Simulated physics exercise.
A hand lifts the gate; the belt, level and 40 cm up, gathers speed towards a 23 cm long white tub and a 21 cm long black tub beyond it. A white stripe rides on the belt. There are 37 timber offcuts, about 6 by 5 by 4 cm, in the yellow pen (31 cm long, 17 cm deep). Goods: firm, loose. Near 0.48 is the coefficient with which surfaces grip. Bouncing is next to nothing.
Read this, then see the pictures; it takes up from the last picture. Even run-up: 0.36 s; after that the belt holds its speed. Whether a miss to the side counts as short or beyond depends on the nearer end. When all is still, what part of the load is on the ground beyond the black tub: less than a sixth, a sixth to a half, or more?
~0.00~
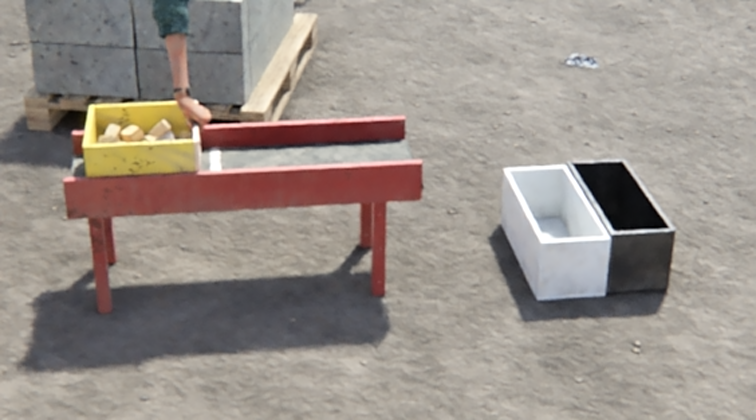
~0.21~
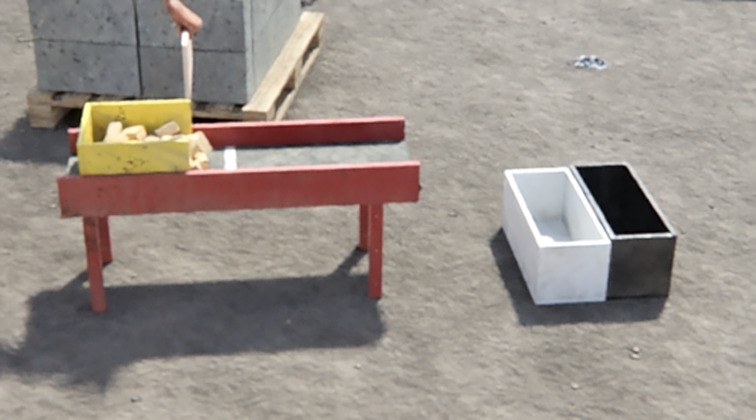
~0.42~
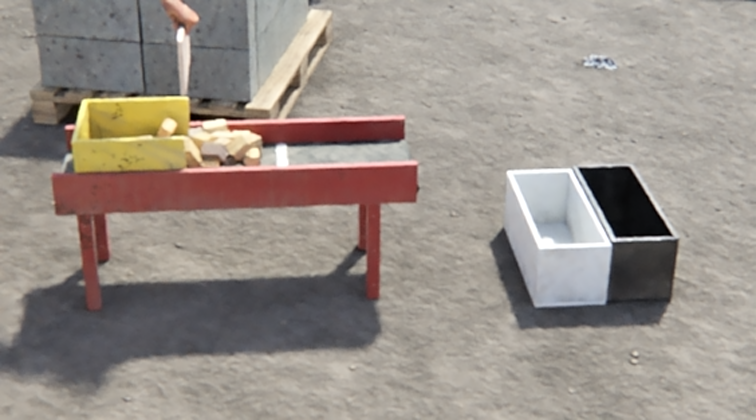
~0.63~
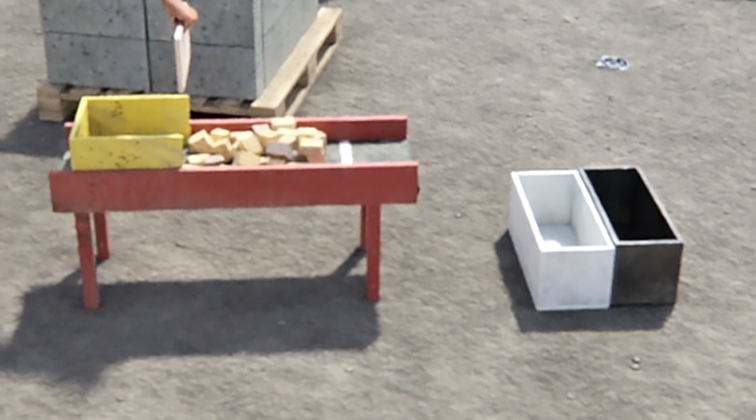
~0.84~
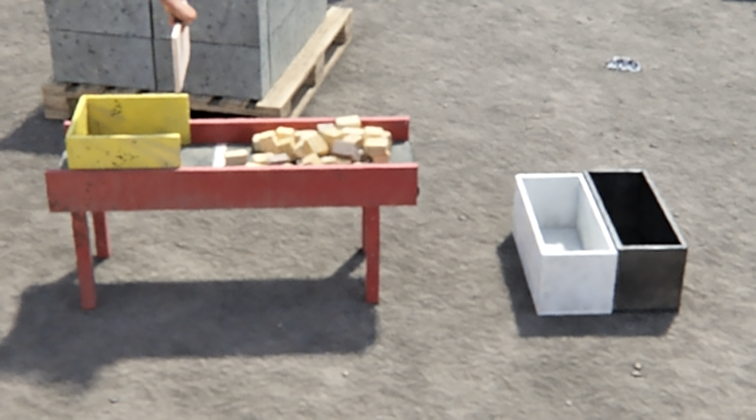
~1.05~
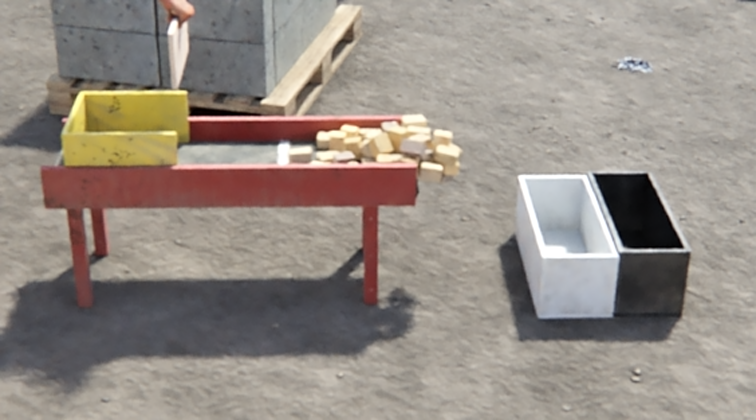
Not even a sixth of the timber offcuts land on the ground beyond the black tub.
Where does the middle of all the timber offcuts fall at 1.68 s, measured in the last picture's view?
(497, 263).
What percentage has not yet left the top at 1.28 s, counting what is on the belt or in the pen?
Roughly 15 percent, I reckon.
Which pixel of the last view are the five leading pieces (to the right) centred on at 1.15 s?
Pixel (479, 197), give or take.
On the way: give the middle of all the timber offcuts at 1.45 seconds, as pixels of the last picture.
Estimated centre in the last picture: (493, 252).
After 1.15 s, 15 on the belt and 22 in the air.
After 1.28 s, 6 on the belt, 8 on the ground short of the white tub and 23 in the air.
After 1.45 s, 21 on the ground short of the white tub and 16 in the air.
Final count (at 1.68 s), 37 on the ground short of the white tub. Asked share, 0 of 37, 0 per cent.
